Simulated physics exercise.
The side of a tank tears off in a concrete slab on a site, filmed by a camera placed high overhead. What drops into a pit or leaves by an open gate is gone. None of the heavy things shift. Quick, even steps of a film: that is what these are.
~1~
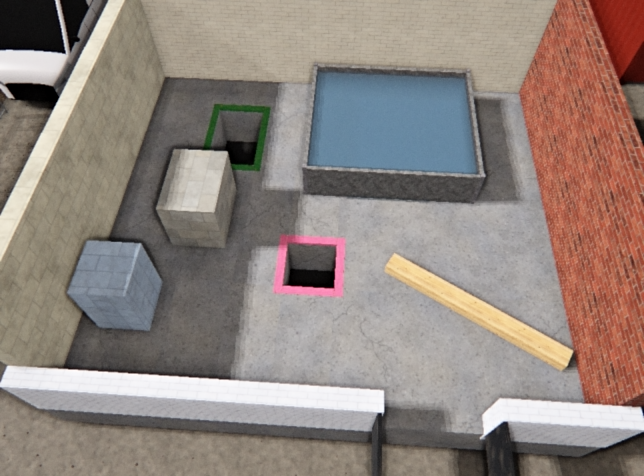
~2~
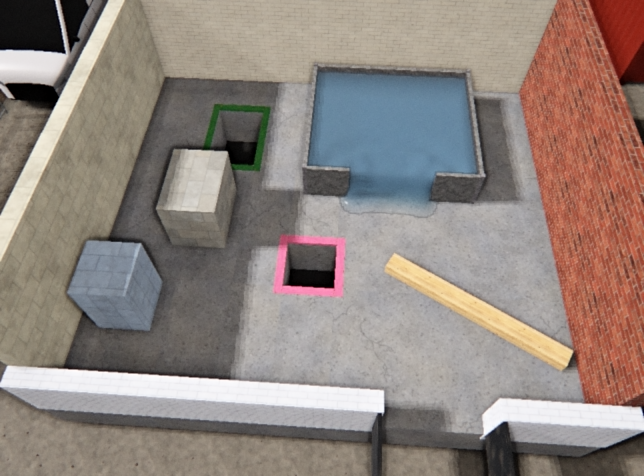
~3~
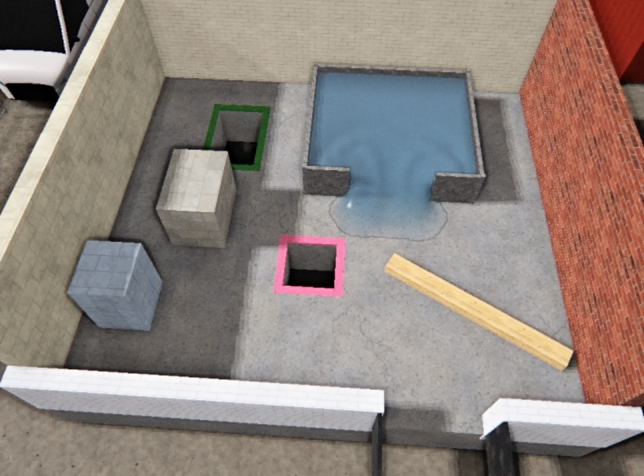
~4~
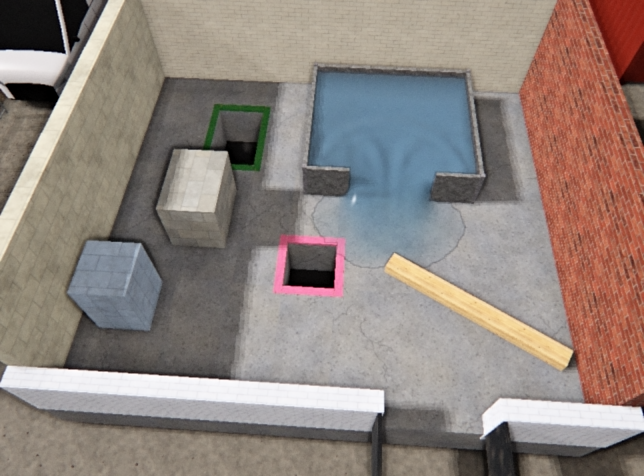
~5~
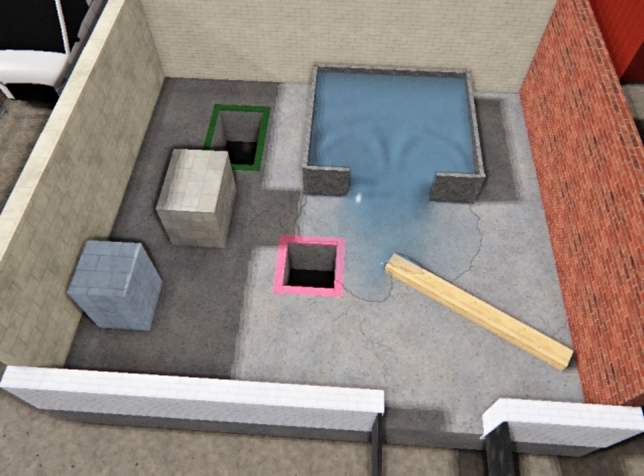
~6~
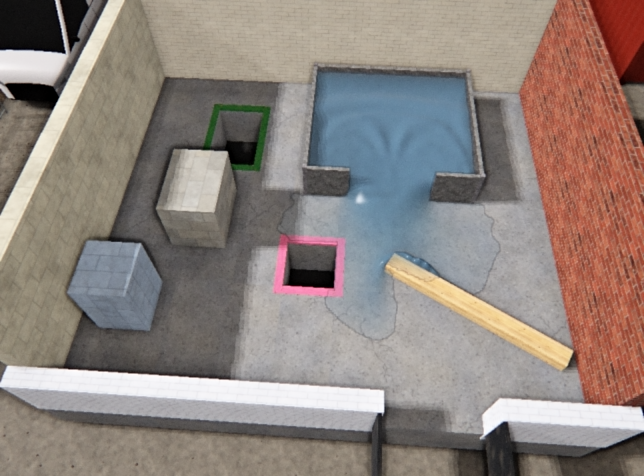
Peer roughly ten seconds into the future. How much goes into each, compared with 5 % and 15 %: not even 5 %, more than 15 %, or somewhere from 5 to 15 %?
Compared with the marks: The gate gets from 5 to 15 %; the green pit gets not even 5 %; the pink pit gets more than 15 %.
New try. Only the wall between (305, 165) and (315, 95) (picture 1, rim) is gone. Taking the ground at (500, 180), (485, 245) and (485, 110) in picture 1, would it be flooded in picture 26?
Point 1: Unwetted; point 2: Unwetted; point 3: Unwetted.
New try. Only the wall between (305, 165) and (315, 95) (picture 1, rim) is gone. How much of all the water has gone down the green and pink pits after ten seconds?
Green 55 %, pink 2 %.
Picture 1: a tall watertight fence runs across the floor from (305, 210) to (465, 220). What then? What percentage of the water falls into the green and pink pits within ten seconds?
I'd say green collects roughly 6 % while pink collects roughly 2 %.
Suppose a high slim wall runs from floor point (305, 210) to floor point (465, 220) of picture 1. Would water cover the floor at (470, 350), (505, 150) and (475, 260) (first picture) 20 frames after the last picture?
As the points were listed, they come out free from flooding, taken by the flood, and finally free from flooding.
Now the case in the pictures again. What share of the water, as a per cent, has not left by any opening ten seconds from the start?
That works out to about 68 per cent.
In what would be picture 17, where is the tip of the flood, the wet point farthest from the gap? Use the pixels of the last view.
I'd go with roughly (113, 389).
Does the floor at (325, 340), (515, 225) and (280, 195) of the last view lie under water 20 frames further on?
First swamped, then swamped, then spared.
A moment on, water covers 25 % of the floor; the gate 0 %, the green pit 0 %, the pink pit 2 %.
Next, water covers 40 % of the floor; the gate 1 %, the green pit 0 %, the pink pit 5 %.
Then, water covers 55 % of the floor; the gate 4 %, the green pit 0 %, the pink pit 9 %.
Later, water covers 75 % of the floor; the gate 7 %, the green pit 0 %, the pink pit 15 %.
In the end, water covers 90 % of the floor; the gate 9 %, the green pit 1 %, the pink pit 21 %.
